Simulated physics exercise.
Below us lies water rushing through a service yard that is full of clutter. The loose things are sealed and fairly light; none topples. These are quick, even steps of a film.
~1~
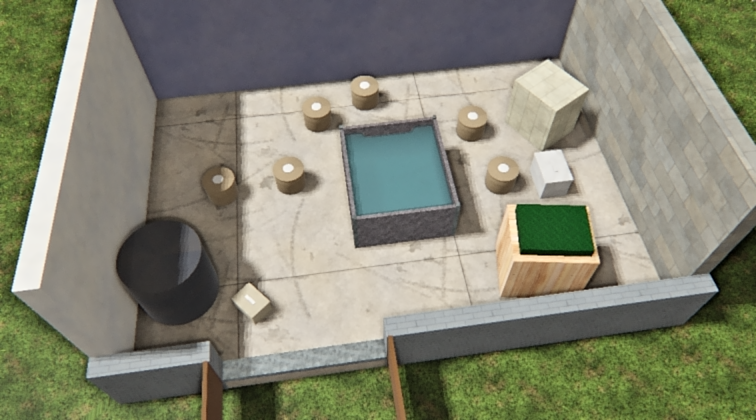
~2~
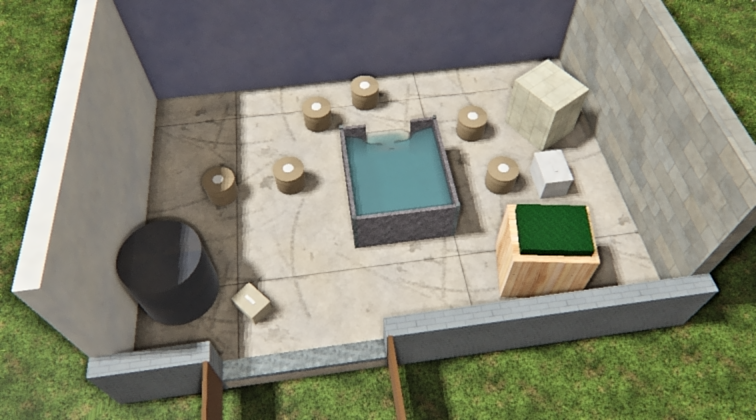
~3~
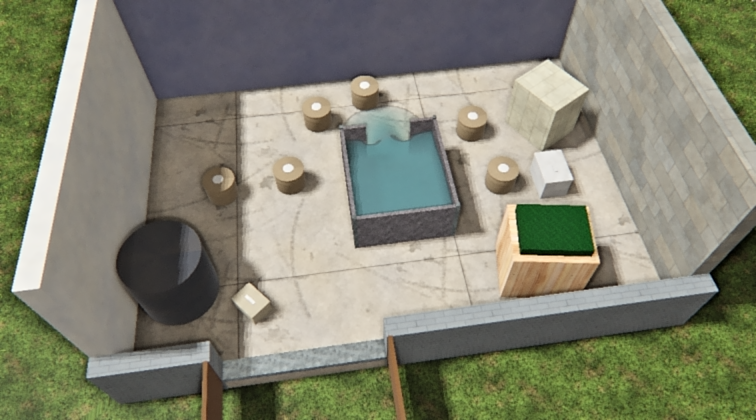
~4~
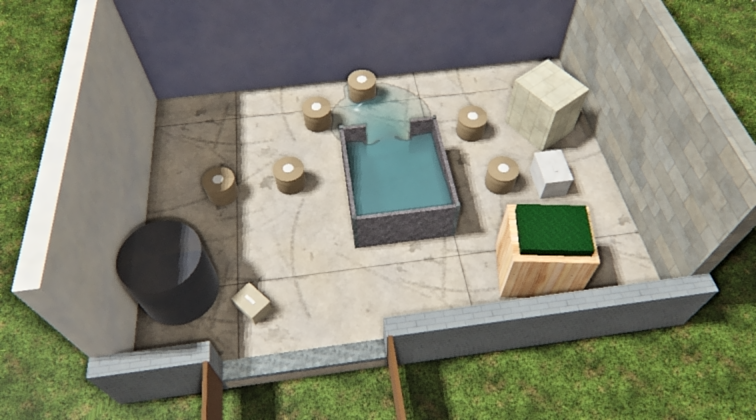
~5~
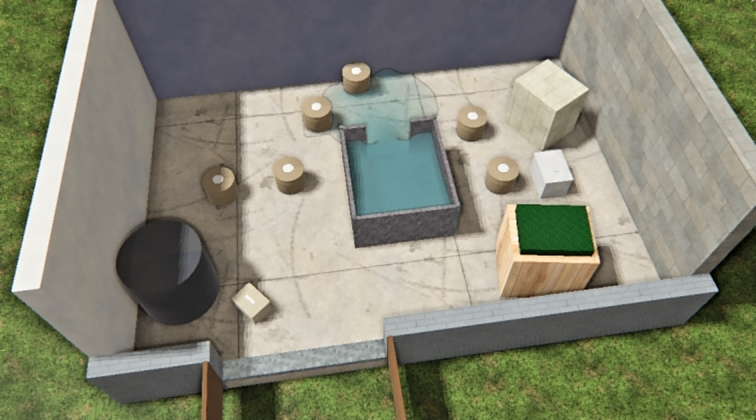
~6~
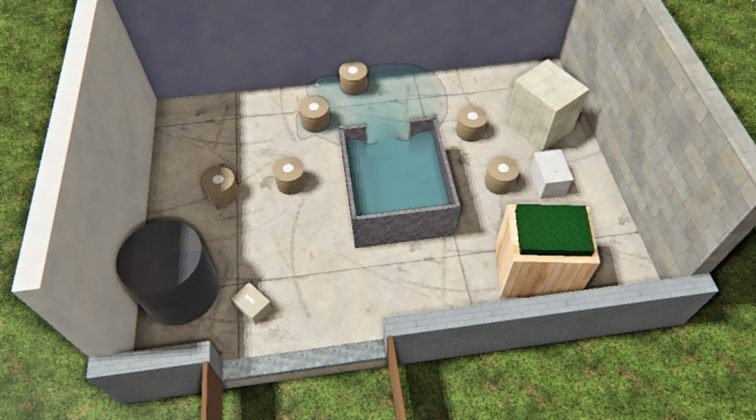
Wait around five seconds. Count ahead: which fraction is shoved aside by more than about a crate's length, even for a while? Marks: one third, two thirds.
That comes to less than a third.
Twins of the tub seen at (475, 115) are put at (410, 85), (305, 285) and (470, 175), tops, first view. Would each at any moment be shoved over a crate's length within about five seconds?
As listed: Shifted that much, no, never so far.
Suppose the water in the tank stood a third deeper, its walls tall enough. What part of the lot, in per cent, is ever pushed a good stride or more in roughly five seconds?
About 40 per cent.
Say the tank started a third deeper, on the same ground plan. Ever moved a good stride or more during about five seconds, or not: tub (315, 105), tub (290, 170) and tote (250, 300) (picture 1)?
In turn: That far or more, under that, no.
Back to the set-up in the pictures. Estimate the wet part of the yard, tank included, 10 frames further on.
Some 35 per cent.
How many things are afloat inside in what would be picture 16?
The number is 1.
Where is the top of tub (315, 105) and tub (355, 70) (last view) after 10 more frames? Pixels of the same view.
Roughly at (249, 117) and (242, 94).
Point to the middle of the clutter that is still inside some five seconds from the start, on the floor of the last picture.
Around (338, 204).
A moment on, 0 of 8 are well off their spots; 1 afloat.
Next, 2 of 8 are well off their spots; 1 afloat.
Later, 2 of 8 are well off their spots; 2 afloat.
In the end, 2 of 8 are well off their spots, and 2 have been at some point; 2 afloat.
